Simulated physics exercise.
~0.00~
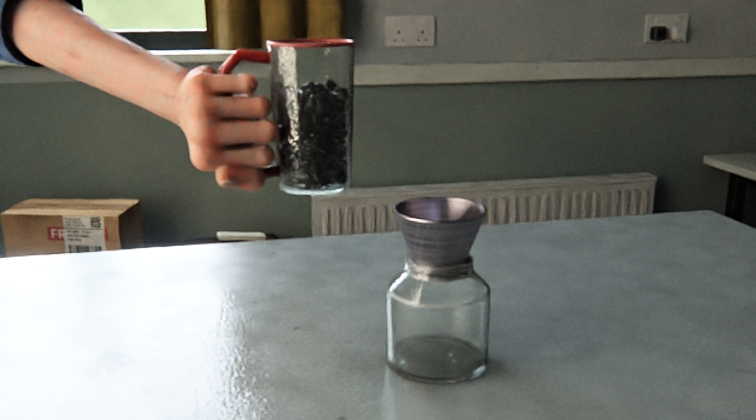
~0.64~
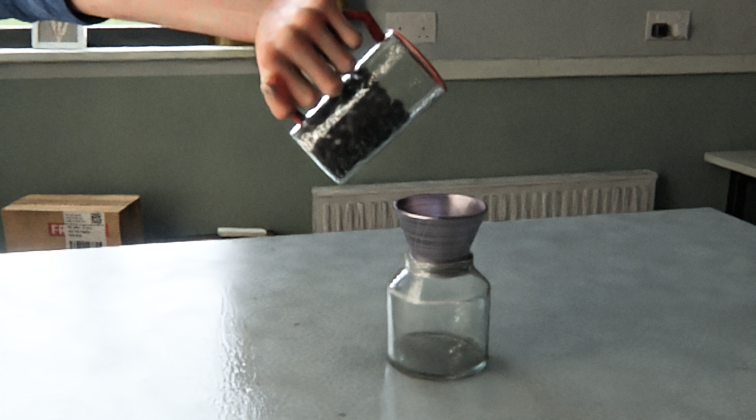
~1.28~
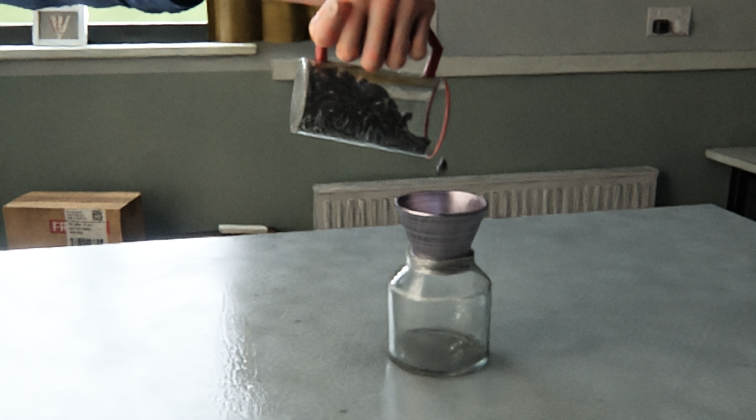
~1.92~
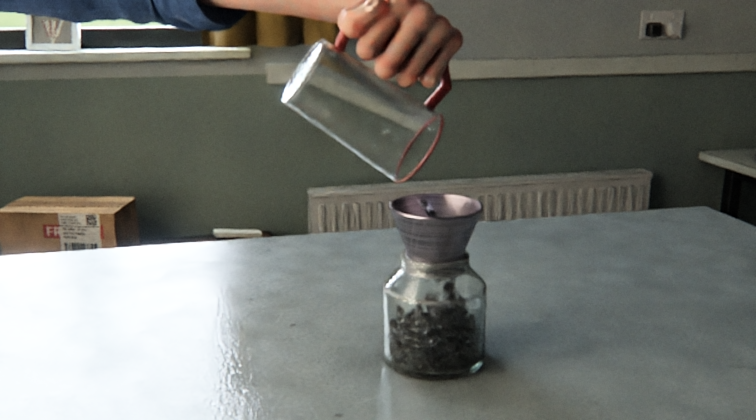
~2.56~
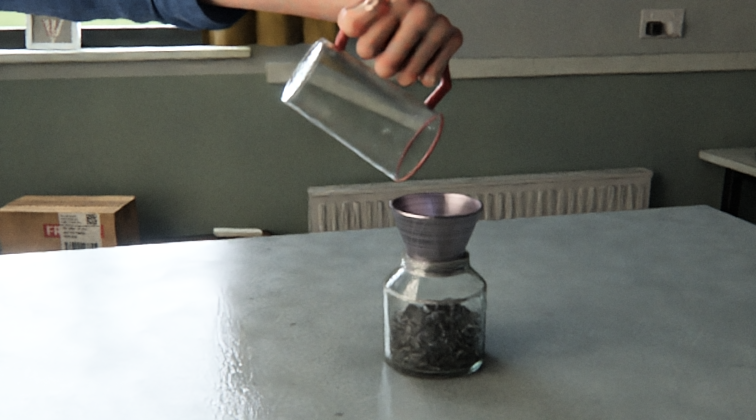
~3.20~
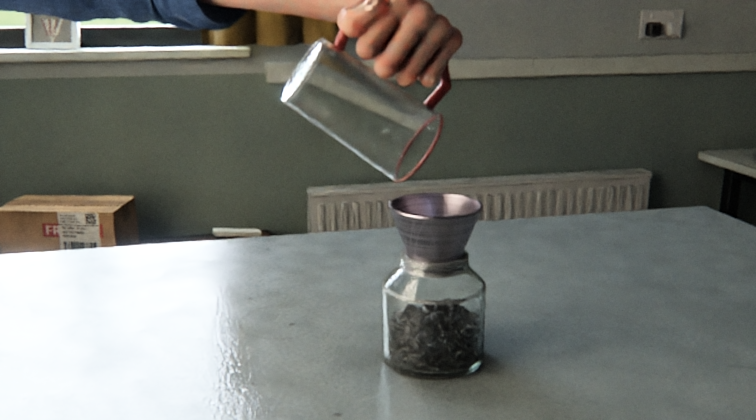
On a grey table, a hand tips black beans from a cup through a funnel into a jar.
